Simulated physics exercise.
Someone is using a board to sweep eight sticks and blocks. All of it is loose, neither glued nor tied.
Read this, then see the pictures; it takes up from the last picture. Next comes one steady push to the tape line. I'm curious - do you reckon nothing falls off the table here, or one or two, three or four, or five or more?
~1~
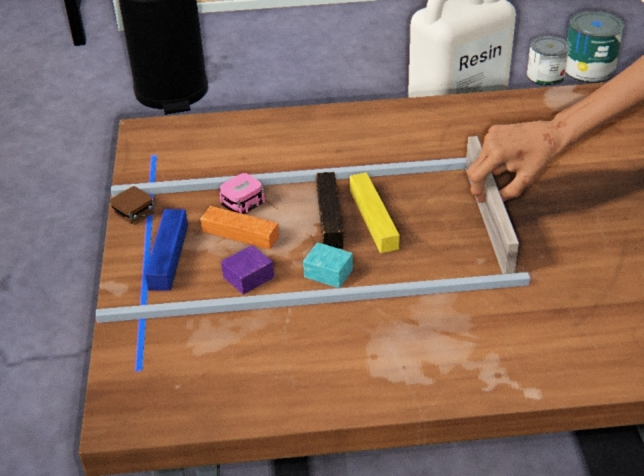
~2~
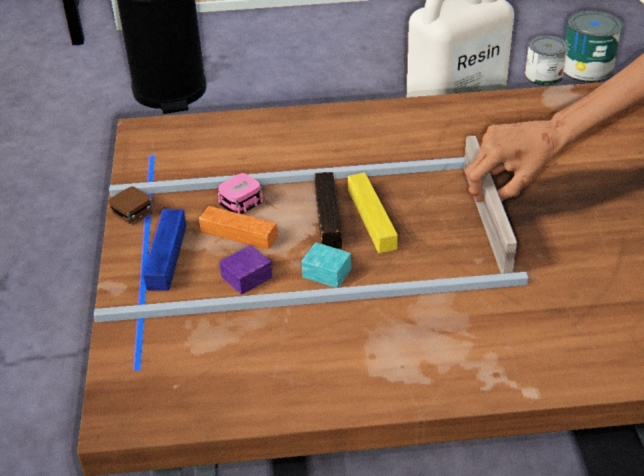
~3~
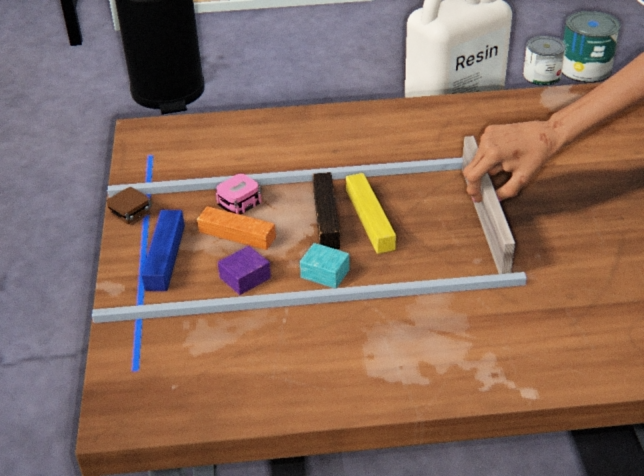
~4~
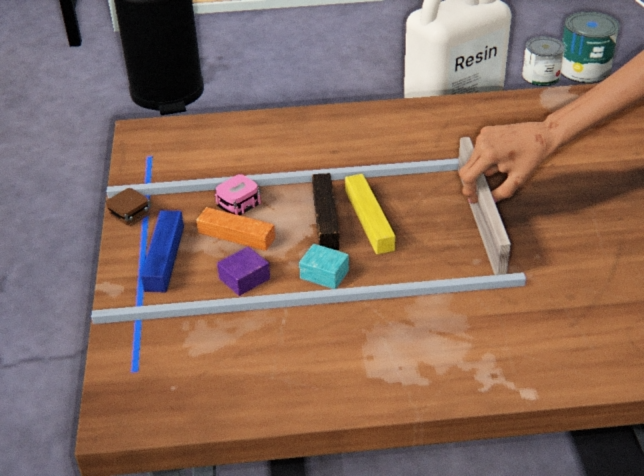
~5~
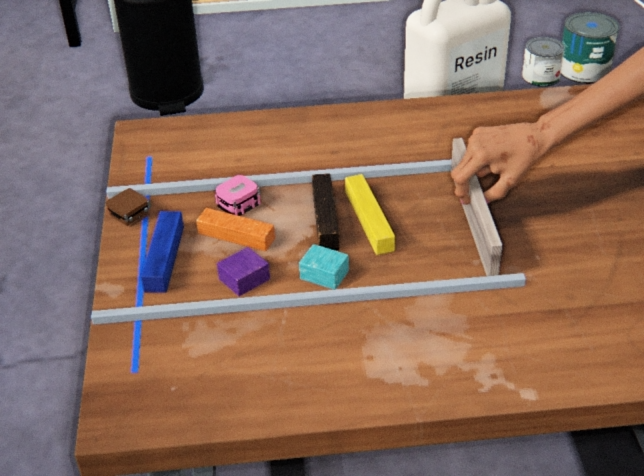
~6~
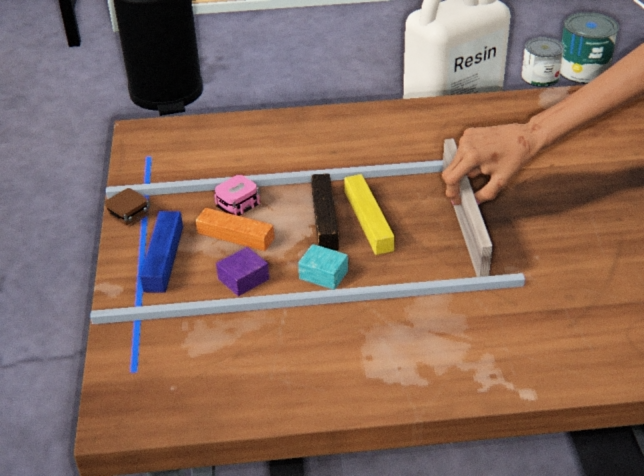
I'd say five or more fall off.
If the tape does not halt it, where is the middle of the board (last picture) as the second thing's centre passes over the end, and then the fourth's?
First: Around (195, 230). Next: Around (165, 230).
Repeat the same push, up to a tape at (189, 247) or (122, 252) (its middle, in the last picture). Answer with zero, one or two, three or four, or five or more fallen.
Place by place: One or two, then five or over.
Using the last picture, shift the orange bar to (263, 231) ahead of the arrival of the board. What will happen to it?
From that start it falls away.
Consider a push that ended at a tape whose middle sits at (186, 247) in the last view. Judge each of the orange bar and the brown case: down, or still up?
Orange bar: Is still there, brown case: Is gone.
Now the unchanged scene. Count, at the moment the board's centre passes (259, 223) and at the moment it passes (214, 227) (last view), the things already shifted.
At that stage 7; at the next, 8.
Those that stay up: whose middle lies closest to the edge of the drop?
The one in question is the black bar.
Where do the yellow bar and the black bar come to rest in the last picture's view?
Same order as the question: First (133, 232), second (113, 229).
Soon after, none off yet; brown case at rest near (128, 208); blue stick at rest near (162, 250); orange bar at rest near (235, 229).
After that, none off yet; brown case at rest near (128, 208); blue stick moving near (154, 250); orange bar displaced a little near (201, 229).
And then, none off yet; brown case displaced about its own width near (100, 210); blue stick displaced about its own width near (99, 258); orange bar displaced about its own width near (127, 235).
In the end, the number that fall off is five or more; gone, purple block, pink case, orange bar, blue stick and brown case.
